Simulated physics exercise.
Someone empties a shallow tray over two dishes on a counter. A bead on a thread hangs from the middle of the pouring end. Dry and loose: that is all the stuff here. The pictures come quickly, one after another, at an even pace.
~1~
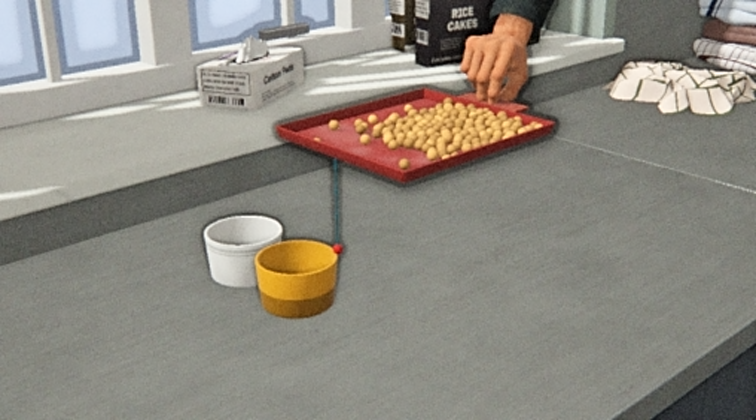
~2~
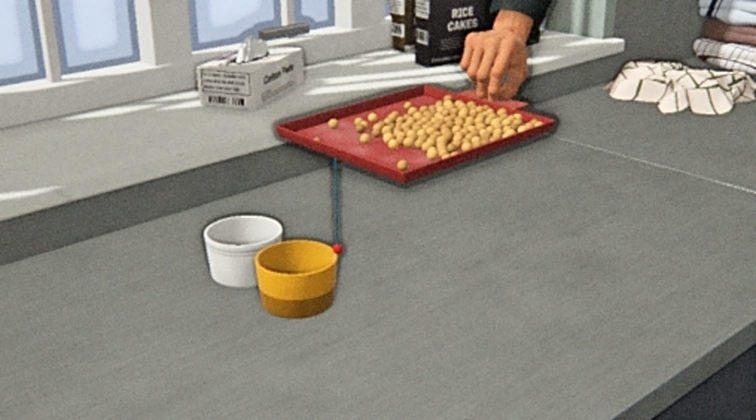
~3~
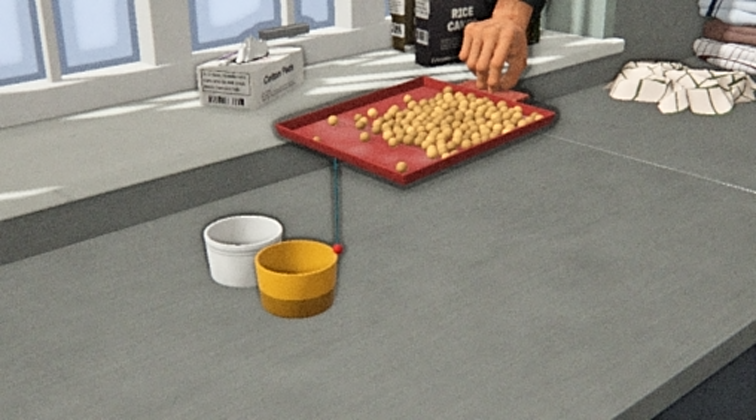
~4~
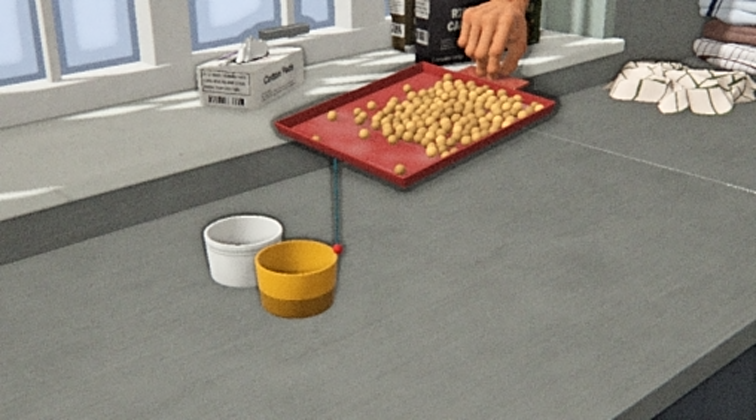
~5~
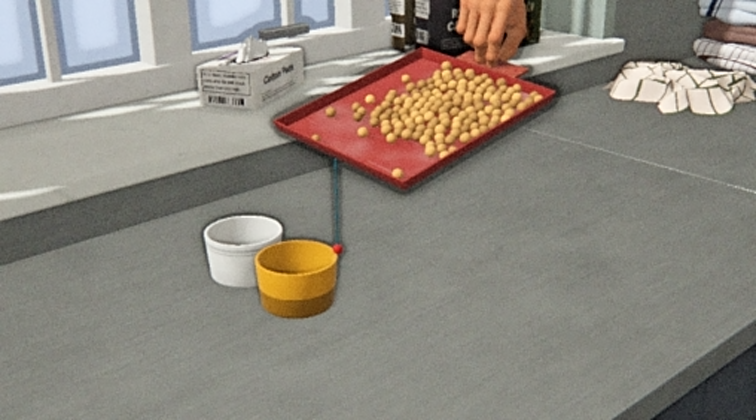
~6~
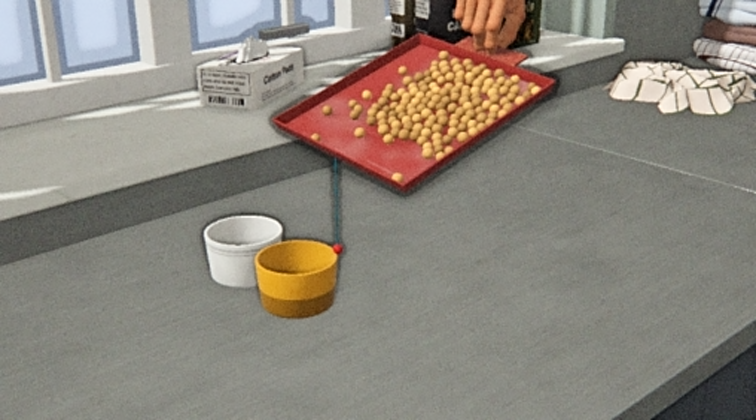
On a gray counter, a hand gradually tilts a red tray of small round beads.
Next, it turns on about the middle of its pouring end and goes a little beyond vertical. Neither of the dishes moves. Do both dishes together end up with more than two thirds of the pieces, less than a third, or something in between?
Less than a third.
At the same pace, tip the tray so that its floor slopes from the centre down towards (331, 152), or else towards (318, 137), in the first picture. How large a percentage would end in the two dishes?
So it's 60 percent with the first slope and 50 percent with the other.
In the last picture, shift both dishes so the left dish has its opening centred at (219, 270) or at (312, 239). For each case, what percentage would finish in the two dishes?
0 and 0 %.
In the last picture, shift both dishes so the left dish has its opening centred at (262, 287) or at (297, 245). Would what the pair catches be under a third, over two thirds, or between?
First: Below one third. Second: Under a third.
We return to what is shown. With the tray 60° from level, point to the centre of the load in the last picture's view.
(370, 178).
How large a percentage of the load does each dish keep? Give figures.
For the left dish 0 %, for the right dish 0 %.
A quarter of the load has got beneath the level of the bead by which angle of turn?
At about 60°.
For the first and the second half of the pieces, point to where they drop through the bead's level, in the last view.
The first part at (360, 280); the rest at (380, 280).
Just after the last frame, tray tipped steeply; roughly half on the tray; just a few in the right dish; roughly a quarter outside both; roughly a quarter in the air.
A moment on, tray tipped right over; just a few on the tray; just a few in the right dish; almost all outside both; about a tenth in the air.
Further on, tray tipped past a quarter turn; just a few in the right dish; almost all outside both.
When it is over, tray tipped past a quarter turn; just a few in the right dish; not one in the left dish; almost all outside both.
